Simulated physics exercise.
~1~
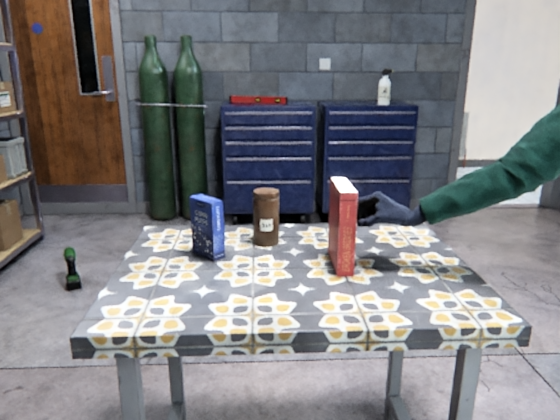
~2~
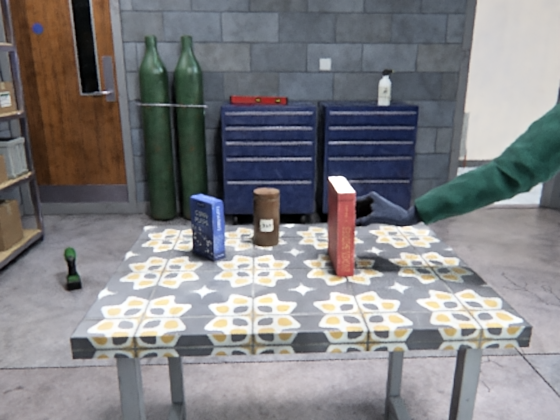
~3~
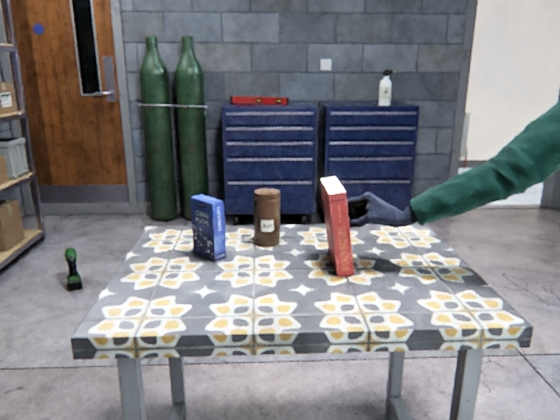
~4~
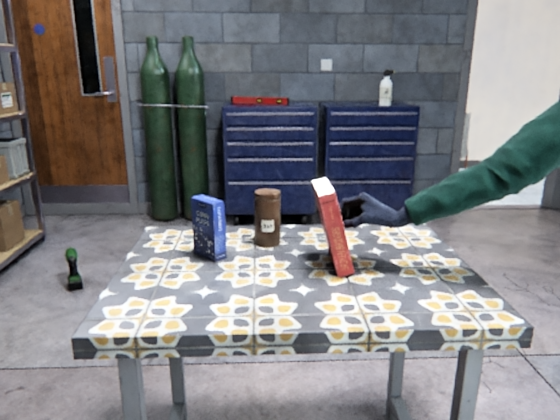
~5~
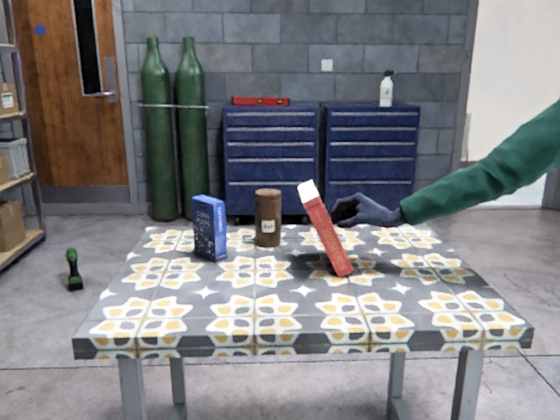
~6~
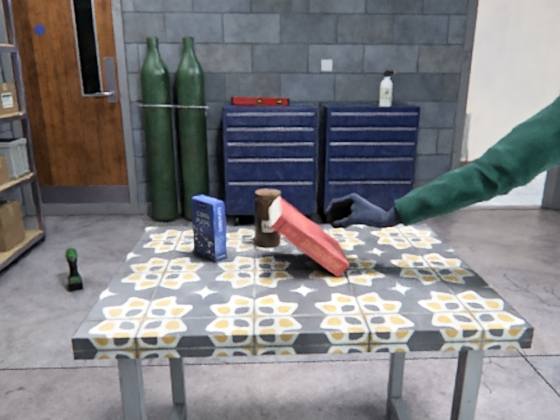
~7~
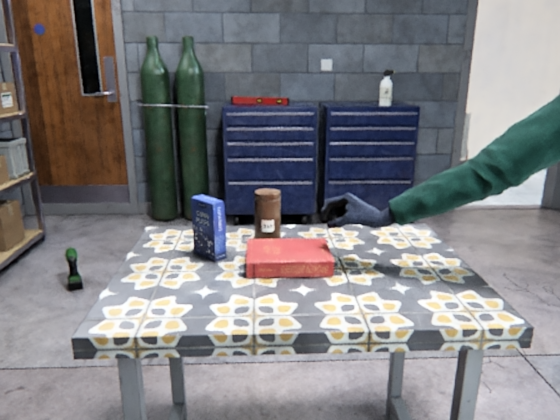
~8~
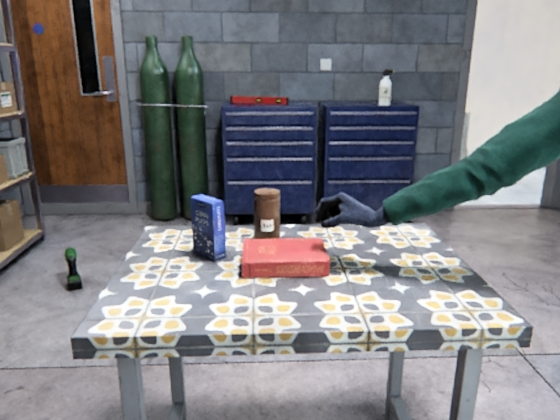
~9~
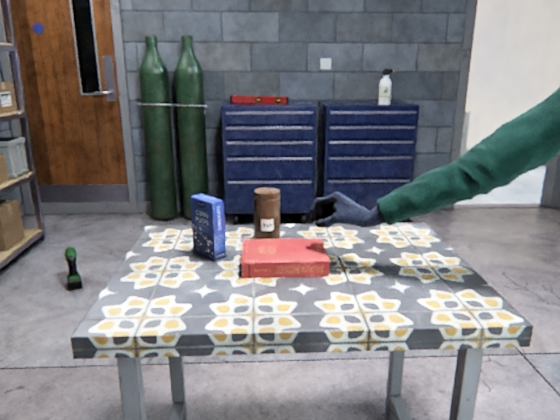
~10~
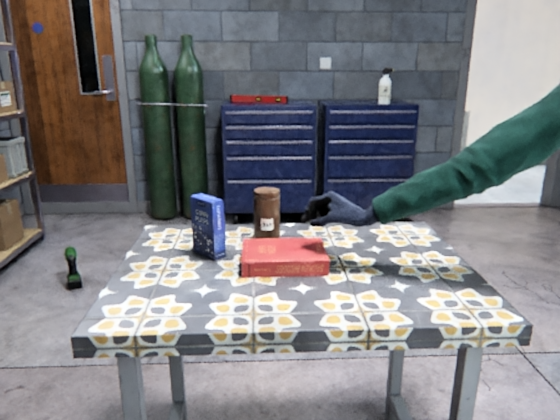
On a patterned tile table in a workshop, a gloved hand pushed an upright red book to the left until it tipped over and lay flat, while the brown jar and blue packet nearby stayed standing where they were.
